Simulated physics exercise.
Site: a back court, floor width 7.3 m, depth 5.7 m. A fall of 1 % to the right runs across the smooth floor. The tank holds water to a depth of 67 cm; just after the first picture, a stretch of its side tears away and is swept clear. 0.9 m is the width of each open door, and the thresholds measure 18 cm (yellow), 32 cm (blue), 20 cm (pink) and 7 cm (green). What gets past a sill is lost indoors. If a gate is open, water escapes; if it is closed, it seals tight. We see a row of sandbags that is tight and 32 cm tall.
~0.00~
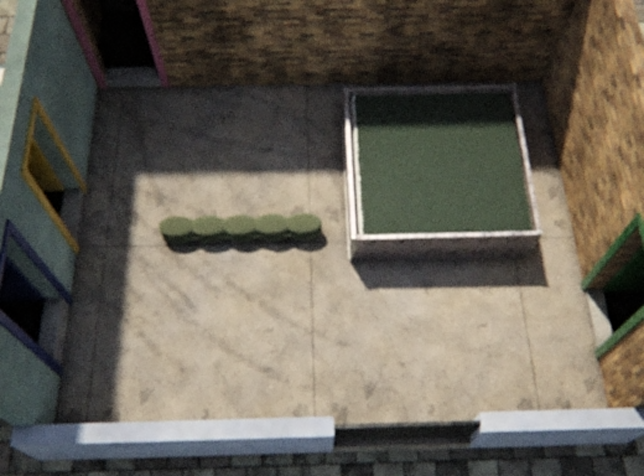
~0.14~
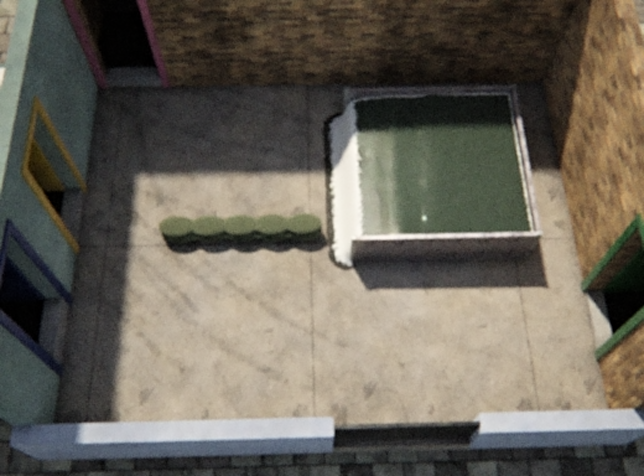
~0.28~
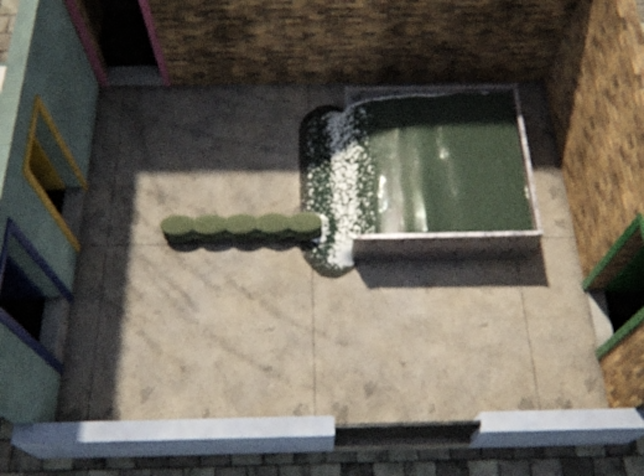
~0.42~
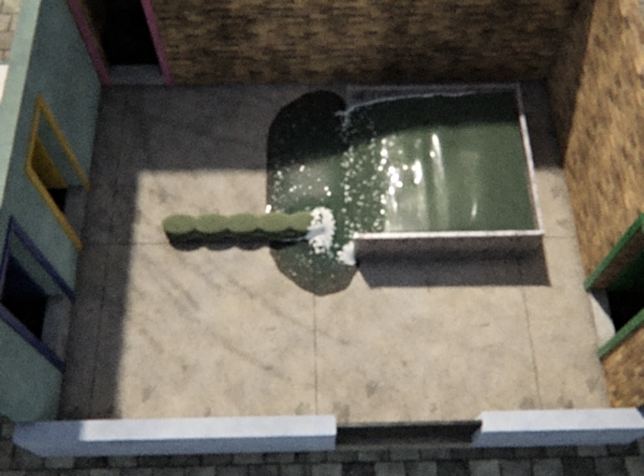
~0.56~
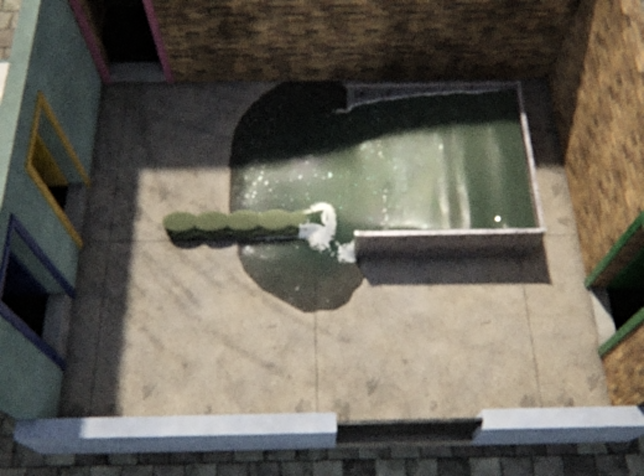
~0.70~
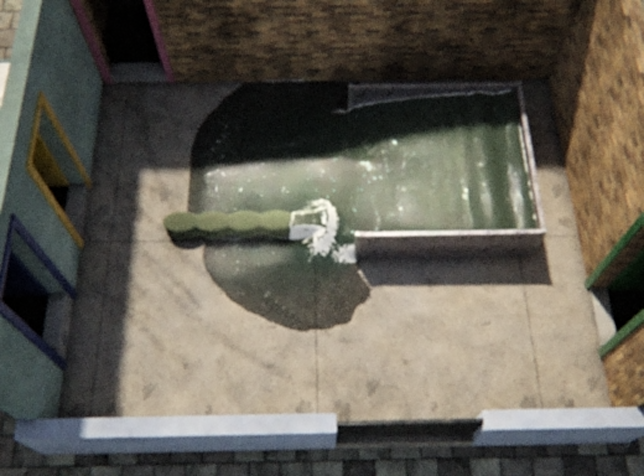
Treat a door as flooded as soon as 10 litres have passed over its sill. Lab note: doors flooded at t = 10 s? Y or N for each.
At the yellow door the limit will be crossed; at the blue door the limit will not be crossed; at the pink door the limit will be crossed; at the green door the limit will be crossed.
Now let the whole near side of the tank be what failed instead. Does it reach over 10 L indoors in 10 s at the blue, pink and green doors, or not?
At blue the amount is beneath the mark, at pink it is beneath the mark, and at green it is higher than the mark.
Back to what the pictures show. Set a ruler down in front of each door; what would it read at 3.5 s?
Door by door, in cm: Yellow reads 28, blue reads 12, pink reads 35, green reads 0.
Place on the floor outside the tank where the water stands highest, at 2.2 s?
Close to pixel (126, 85).
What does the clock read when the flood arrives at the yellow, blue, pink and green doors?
Doors: Yellow 1.1 s / blue 1.6 s / pink 1.3 s / green 7.0 s.
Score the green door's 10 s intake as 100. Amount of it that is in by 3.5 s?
I'd say close to 0 percent.
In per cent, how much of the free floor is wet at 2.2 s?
I'd say around 60 % is wet.
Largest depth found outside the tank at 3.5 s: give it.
Max around 36 cm.
After 1.4 s water covers 50 % of the floor and is deepest (44 cm) near (327, 230); yellow door 25 cm at the sill, 1 L in, blue door not reached, pink door 6 cm at the sill, 0 L in, green door not reached.
After 2.2 s water covers 60 % of the floor and is deepest (50 cm) near (126, 85); yellow door 30 cm at the sill, 40 L in, blue door 10 cm at the sill, 0 L in, pink door 30 cm at the sill, 4 L in, green door not reached.
After 3.5 s water covers 65 % of the floor and is deepest (36 cm) near (126, 85); yellow door 28 cm at the sill, 113 L in, blue door 12 cm at the sill, 0 L in, pink door 35 cm at the sill, 115 L in, green door not reached.
After 6.0 s water covers 75 % of the floor and is deepest (22 cm) near (126, 429); yellow door 13 cm at the sill, 135 L in, blue door 12 cm at the sill, 0 L in, pink door 12 cm at the sill, 156 L in, green door not reached.
After 10.0 s water covers 100 % of the floor and is deepest (20 cm) near (523, 175); yellow door 6 cm at the sill, 135 L in, blue door 7 cm at the sill, 0 L in, pink door 7 cm at the sill, 157 L in, green door 16 cm at the sill, 118 L in.
